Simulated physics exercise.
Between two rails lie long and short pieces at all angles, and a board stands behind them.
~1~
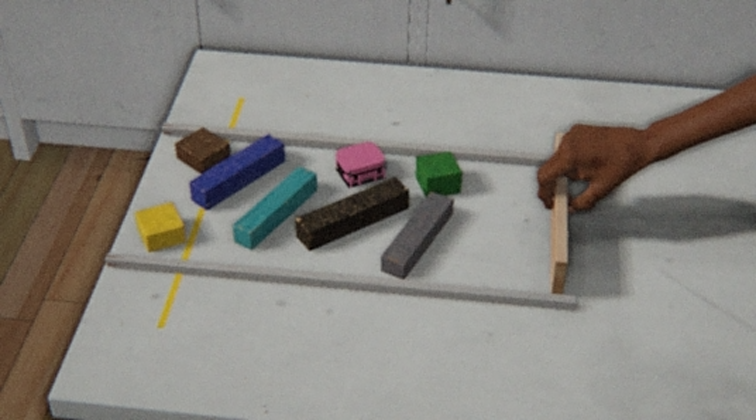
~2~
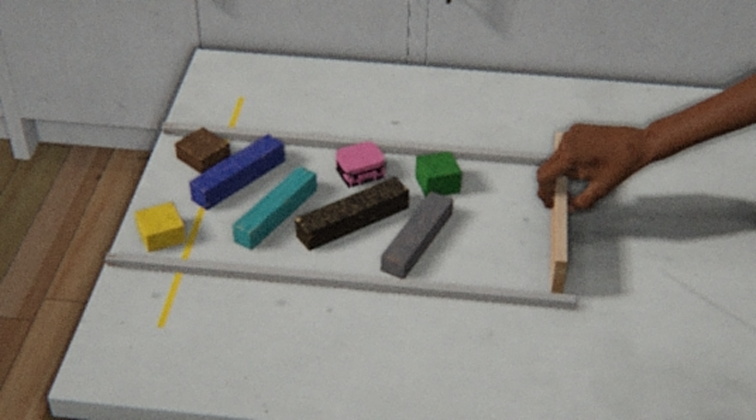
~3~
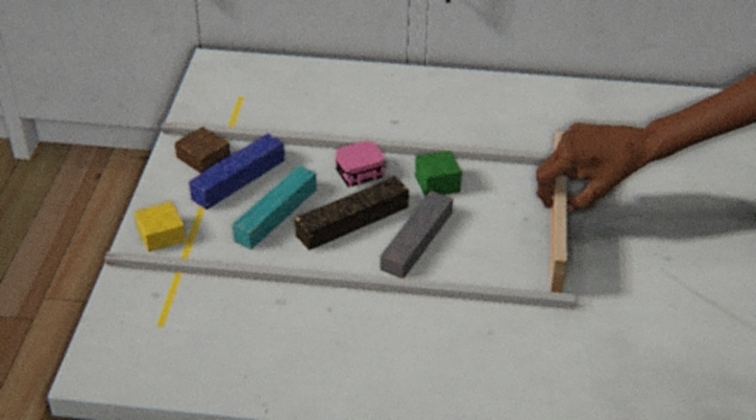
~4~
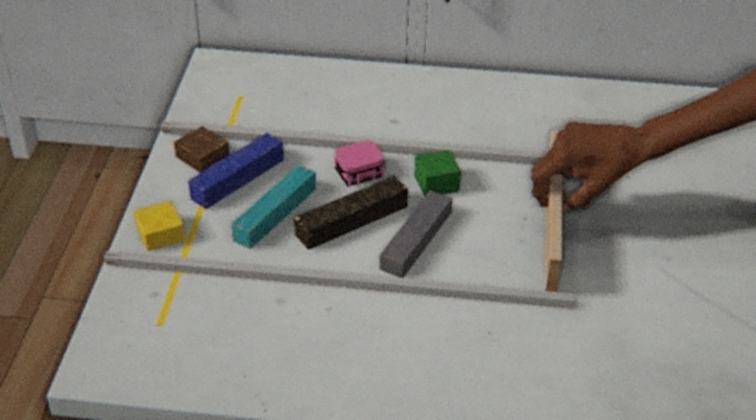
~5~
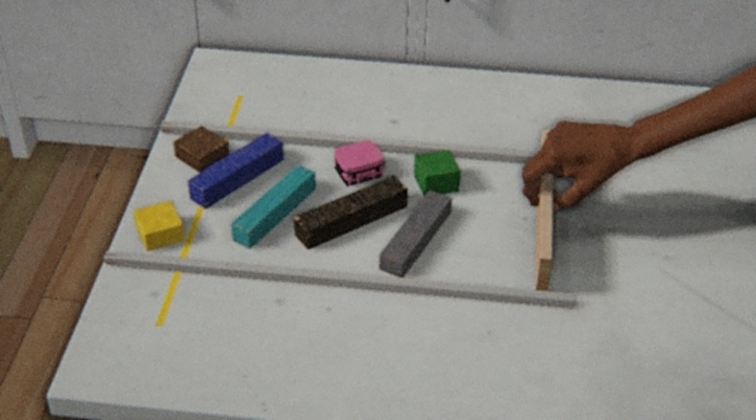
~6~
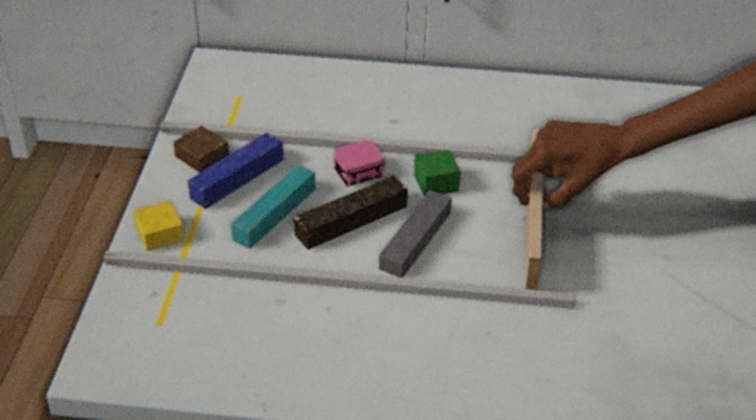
A hand held a wooden board upright at the right end of two rails, then slid it a little to the left, while the colourful blocks and bars between the rails stayed put.
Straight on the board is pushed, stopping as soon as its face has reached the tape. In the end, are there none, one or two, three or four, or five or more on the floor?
Off the edge go more than two but under five.
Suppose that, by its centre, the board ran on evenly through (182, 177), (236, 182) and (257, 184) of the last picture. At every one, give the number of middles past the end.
The counts are 5, 1 and 1, in that order.
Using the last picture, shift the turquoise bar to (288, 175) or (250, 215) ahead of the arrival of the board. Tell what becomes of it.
Turquoise bar - first try slides off, second try is safe.
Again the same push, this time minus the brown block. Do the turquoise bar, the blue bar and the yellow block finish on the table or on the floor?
Note: Turquoise bar is on by the end; blue bar is off by the end; yellow block is off by the end.
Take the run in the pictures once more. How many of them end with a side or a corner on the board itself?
Number in contact with it: 2.
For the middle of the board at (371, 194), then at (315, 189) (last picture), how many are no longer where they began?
I make it 4 at the first spot and 7 at the other.
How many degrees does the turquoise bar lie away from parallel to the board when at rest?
It works out to near 0°.
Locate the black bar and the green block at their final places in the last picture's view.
They come to rest around (162, 196) and (200, 149).
Soon after, none off yet; yellow block at rest near (159, 226); brown block at rest near (201, 150); blue bar at rest near (237, 170).
After that, none off yet; yellow block at rest near (159, 226); brown block displaced a little near (187, 148); blue bar displaced a little near (213, 165).
In the end, the number that fall off is three or four; gone, blue bar, brown block and yellow block.
